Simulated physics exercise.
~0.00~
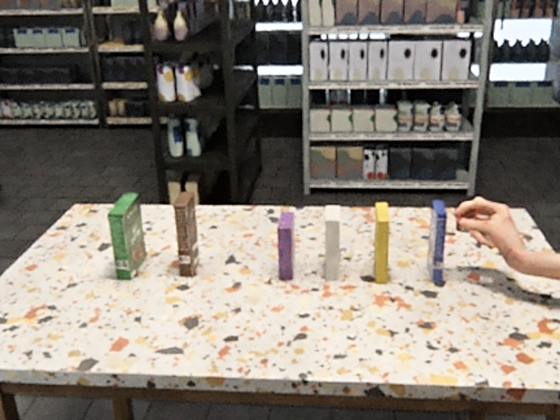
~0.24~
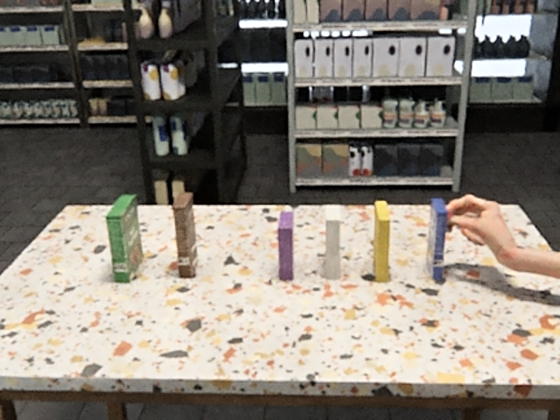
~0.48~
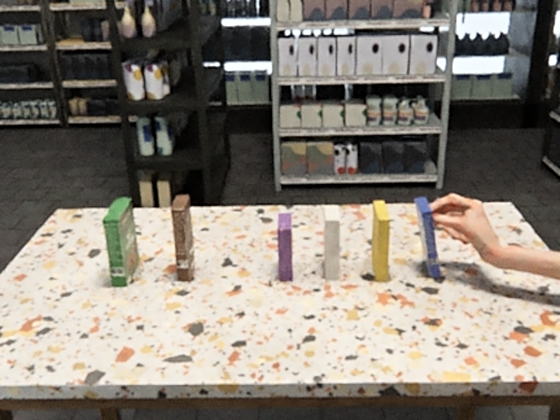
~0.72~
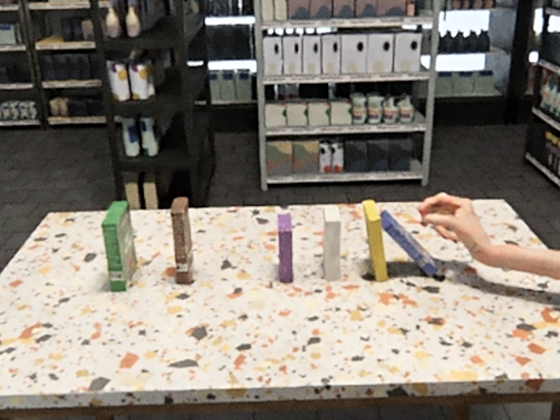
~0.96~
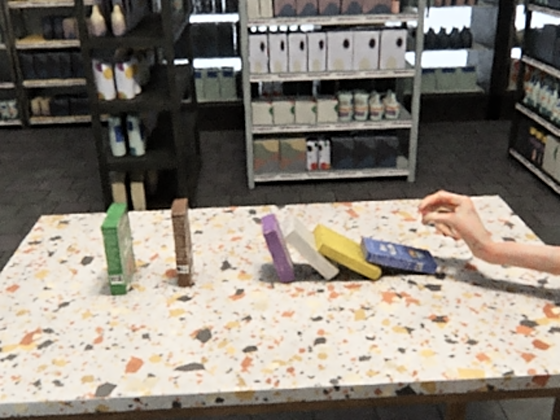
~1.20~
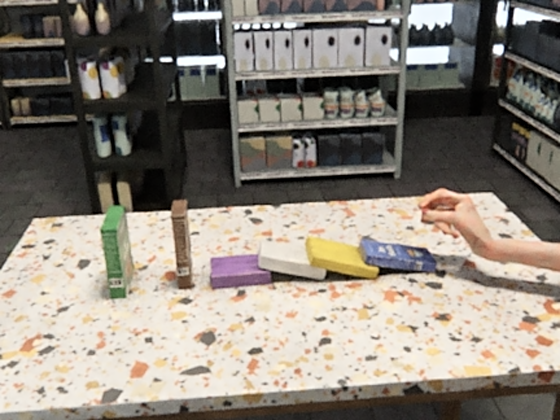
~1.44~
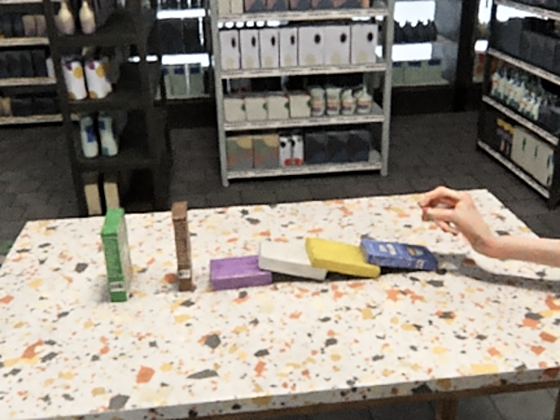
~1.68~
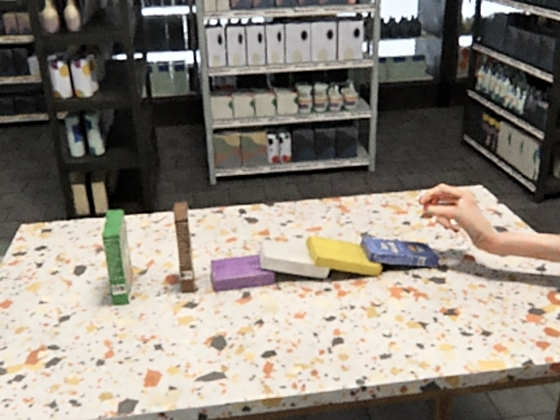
In the video, a hand tips the blue packet on a speckled table leftward, toppling the yellow, white and purple pieces in turn until all four lie overlapping, while the brown and green packets farther left stay standing and the view drifts sideways.
